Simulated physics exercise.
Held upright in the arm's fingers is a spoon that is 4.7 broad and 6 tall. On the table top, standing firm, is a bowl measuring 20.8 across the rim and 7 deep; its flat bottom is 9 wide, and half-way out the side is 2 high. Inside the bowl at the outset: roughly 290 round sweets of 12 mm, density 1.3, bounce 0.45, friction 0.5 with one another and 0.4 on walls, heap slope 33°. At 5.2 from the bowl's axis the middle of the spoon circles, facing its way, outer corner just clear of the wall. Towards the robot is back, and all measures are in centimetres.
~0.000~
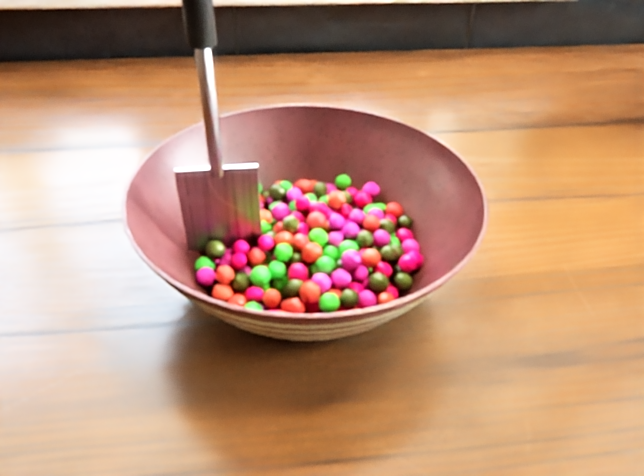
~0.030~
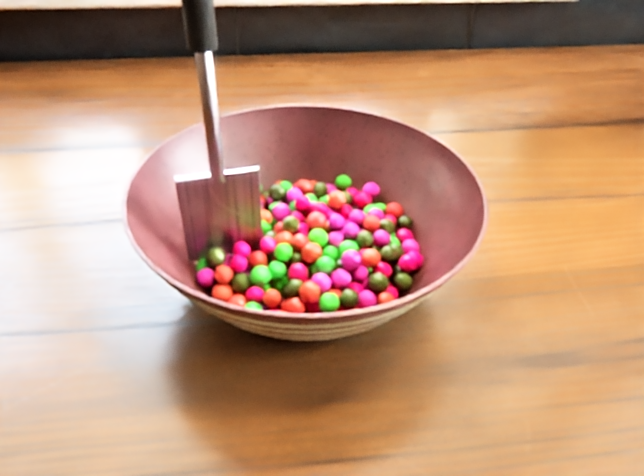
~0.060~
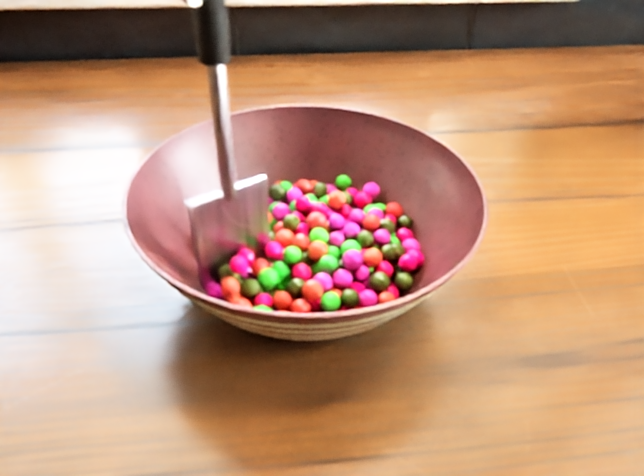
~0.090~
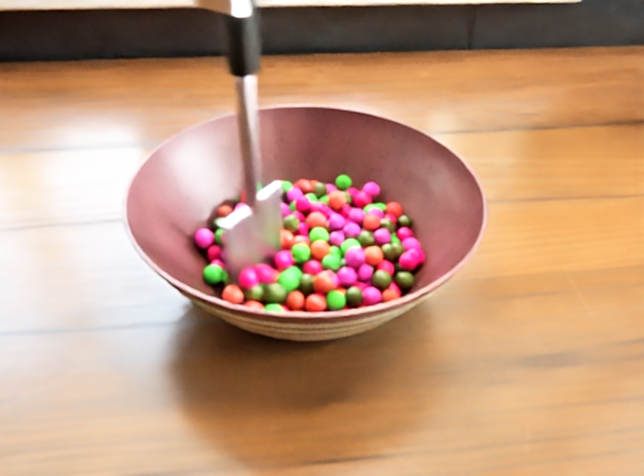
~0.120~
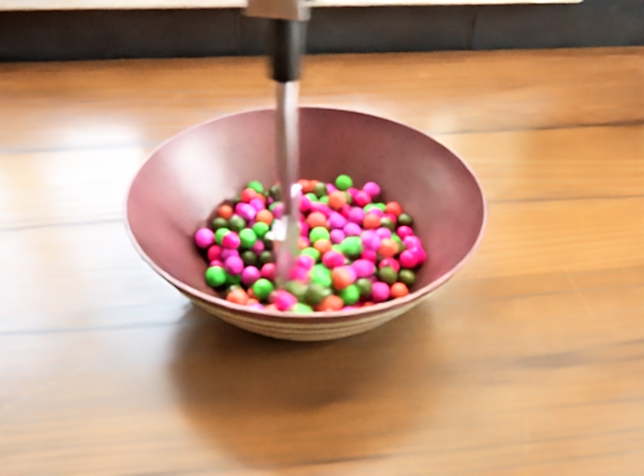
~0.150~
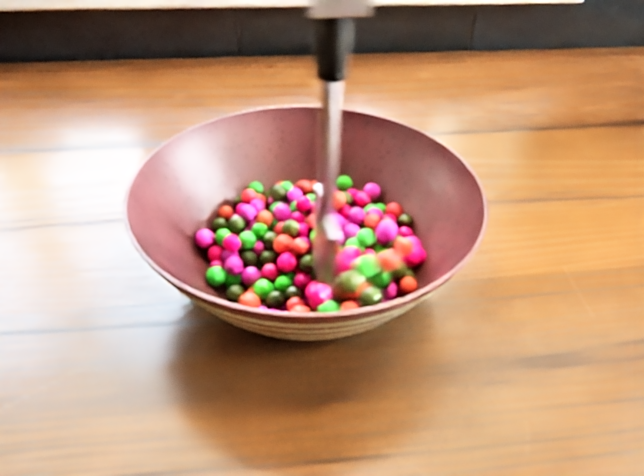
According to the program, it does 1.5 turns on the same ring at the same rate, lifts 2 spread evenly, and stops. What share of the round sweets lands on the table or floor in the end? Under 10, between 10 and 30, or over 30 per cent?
Under 10 per cent.
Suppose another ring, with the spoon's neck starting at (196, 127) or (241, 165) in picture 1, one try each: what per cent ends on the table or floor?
I'd guess some 0 and 0 percent.
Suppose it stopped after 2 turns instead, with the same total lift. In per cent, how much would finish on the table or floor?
5 %.
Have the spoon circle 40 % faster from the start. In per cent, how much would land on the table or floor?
In that case, close to 10 in a hundred.
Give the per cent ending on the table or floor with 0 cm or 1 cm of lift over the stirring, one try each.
About 10 per cent on the first try and 10 per cent on the second.
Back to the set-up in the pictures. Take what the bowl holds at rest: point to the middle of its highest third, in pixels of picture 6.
Roughly pixel (286, 230).
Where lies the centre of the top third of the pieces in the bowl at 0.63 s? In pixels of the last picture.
The centre lies near (280, 228) in the last picture.
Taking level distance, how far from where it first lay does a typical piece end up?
Near 1 cm.
By 0.39 s, 266° round, highest piece 9 above the table; 281 in the bowl, 3 on the table or floor, 5 in flight or on the tool.
By 0.63 s, 79° round, highest piece 7 above the table; 279 in the bowl, 10 on the table or floor.
By 0.95 s, 180° round, highest piece 5 above the table; 279 in the bowl, 10 on the table or floor.
By 1.65 s, 180° round, highest piece 5 above the table; 279 in the bowl, 10 on the table or floor.
Final count, 279 in the bowl, 10 on the table or floor. That is 3 % on the table or floor.
